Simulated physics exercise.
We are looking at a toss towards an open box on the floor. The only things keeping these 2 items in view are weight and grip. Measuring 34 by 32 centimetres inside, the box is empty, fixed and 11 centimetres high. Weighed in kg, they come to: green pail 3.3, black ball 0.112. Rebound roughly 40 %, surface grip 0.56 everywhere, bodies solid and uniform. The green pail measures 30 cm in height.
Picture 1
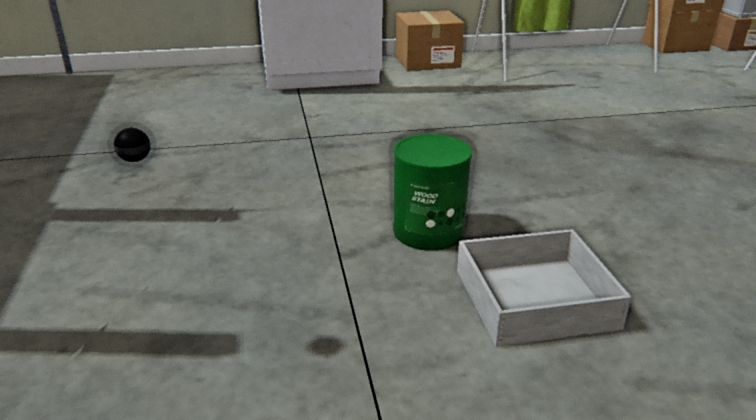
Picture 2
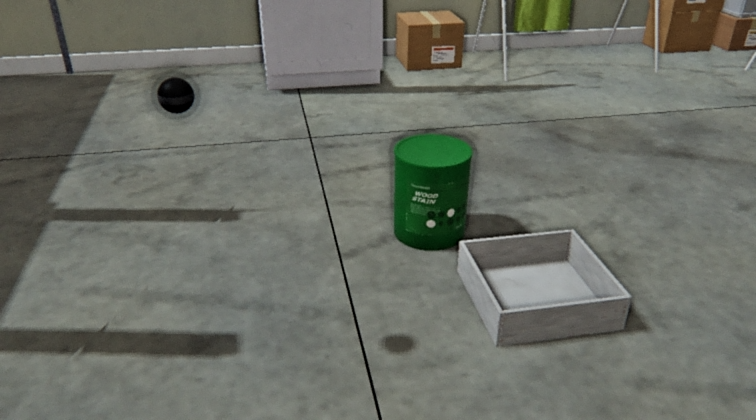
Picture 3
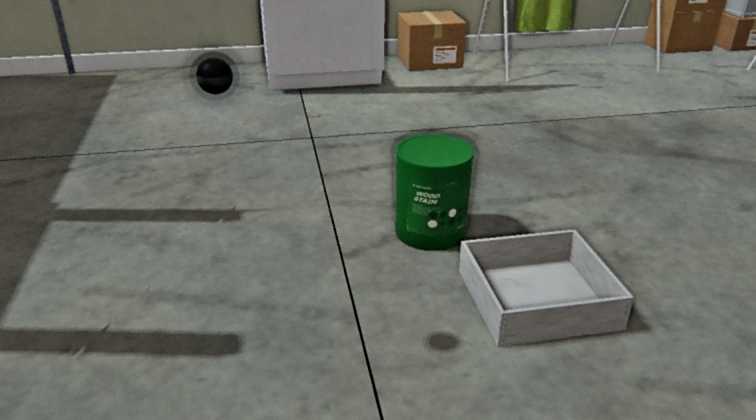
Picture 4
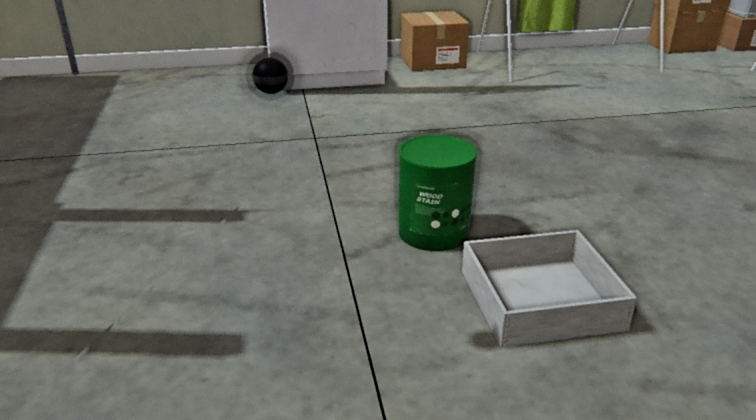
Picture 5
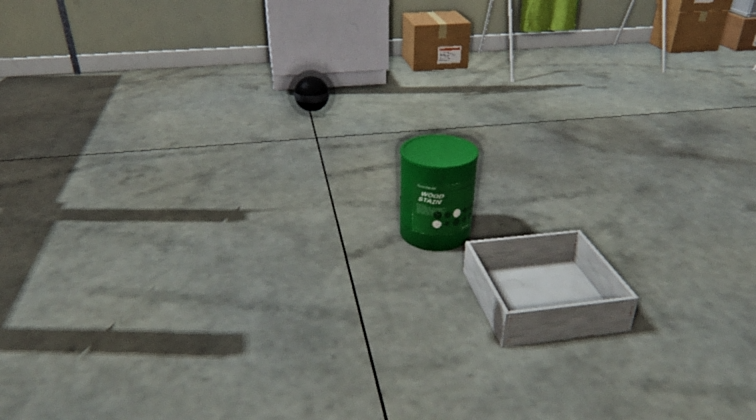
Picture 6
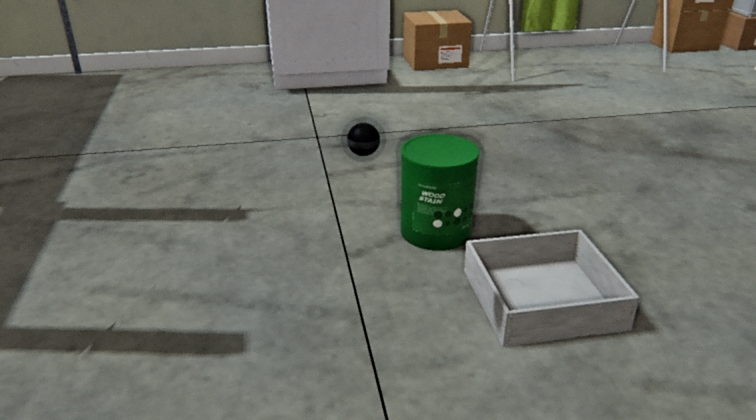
The clip opens with a black ball in the air at the left, while a green pail stands beside an open, empty box on a concrete floor. The ball rises as it travels right, then curves downward past the pale cabinet, ending just left of the unmoving pail.
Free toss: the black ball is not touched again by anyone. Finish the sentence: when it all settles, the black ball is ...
... out of the box.
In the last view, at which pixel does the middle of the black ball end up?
Close to (417, 329).
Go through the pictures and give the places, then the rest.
In the first picture, 100 cm to go; black ball (132, 145); green pail (431, 192).
In the second picture, 89 cm to go; black ball (176, 95); green pail (431, 192).
In the third picture, 81 cm to go; black ball (215, 76); green pail (433, 192).
In the fourth picture, 71 cm to go; black ball (270, 76); green pail (436, 193).
In the fifth picture, 62 cm to go; black ball (312, 94); green pail (437, 192).
In the sixth picture, 52 cm to go; black ball (363, 140); green pail (438, 192).
Then, 0.20 s later than the last frame, ball outside, 26 cm from the box's middle; black ball near (465, 314).
Then, 0.40 s later than the last frame, ball outside, 29 cm from the box's middle; black ball near (459, 304).
When it is over, ball outside, 40 cm from the box's middle; green pail within 10 cm of the start. End places, in pixels of the last picture, black ball near (417, 329).
